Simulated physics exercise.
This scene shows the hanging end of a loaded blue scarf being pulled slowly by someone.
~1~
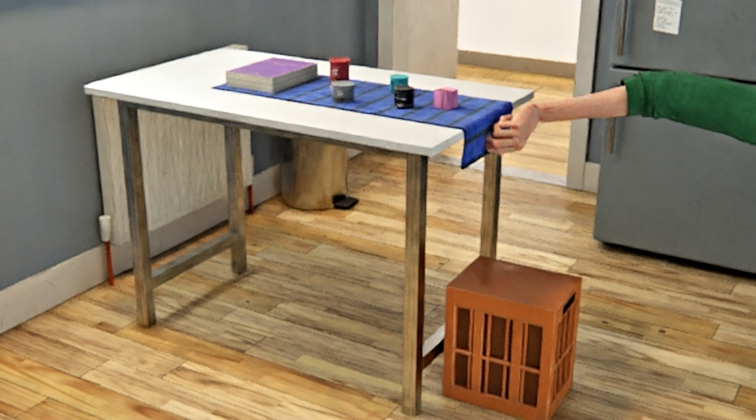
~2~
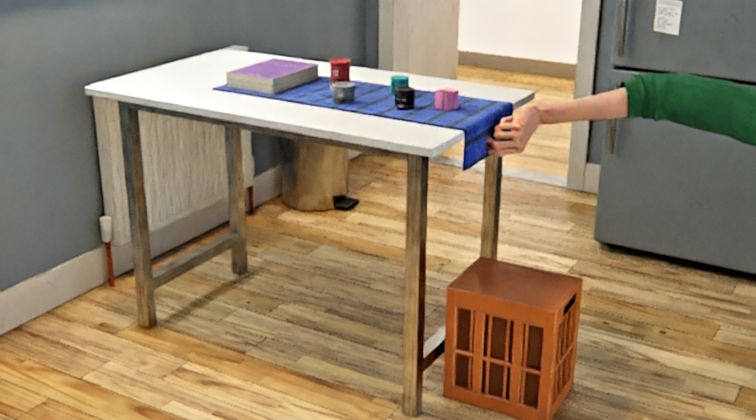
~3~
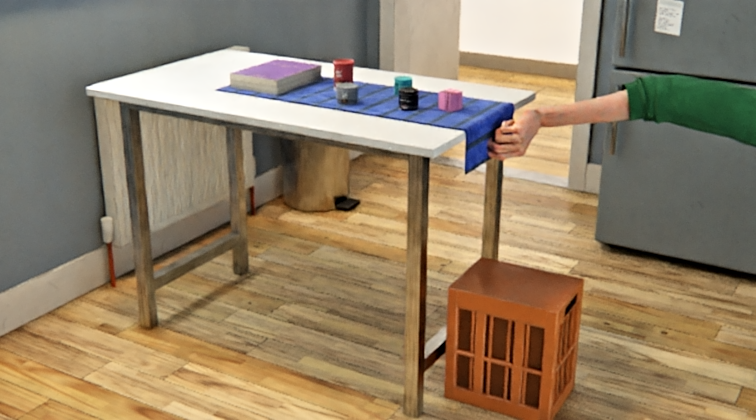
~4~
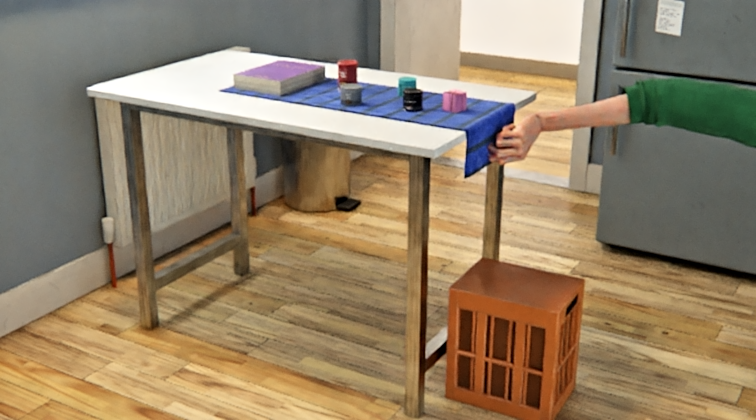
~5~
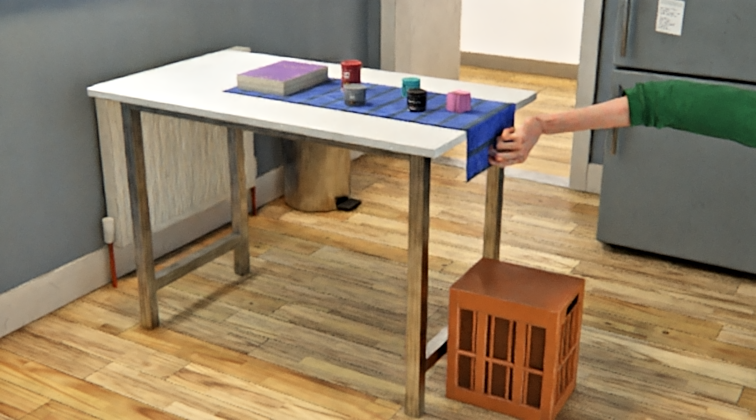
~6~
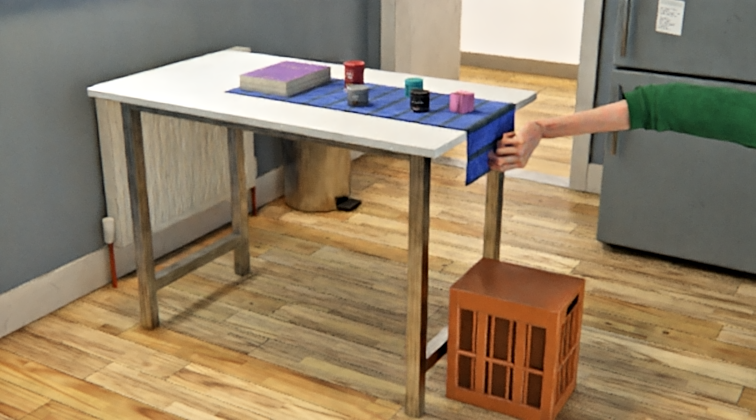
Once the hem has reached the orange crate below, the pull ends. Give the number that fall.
The number is three.
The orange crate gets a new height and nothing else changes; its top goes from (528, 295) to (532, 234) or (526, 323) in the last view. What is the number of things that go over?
We'd see 1, then 4.
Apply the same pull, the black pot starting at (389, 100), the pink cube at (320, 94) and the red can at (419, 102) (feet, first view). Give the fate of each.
The black pot is carried off, the pink cube survives, the red can tumbles off.
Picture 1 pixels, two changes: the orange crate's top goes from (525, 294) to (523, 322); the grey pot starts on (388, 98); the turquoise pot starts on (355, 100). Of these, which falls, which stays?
The grey pot is carried off, the turquoise pot falls.
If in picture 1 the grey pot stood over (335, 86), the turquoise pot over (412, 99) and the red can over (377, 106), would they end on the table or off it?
Grey pot kept, turquoise pot dropped, red can dropped.
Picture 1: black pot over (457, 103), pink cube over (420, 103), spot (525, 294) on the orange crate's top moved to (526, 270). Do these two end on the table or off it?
The black pot is lost; the pink cube is lost.
A little later, hem near (490, 200); all still up.
Next, hem near (489, 239); pink cube and black pot gone.
Later still, hem on the crate; pink cube, black pot and turquoise pot gone.
When it is over, hem on the crate; pink cube, black pot and turquoise pot gone. It carries off three.
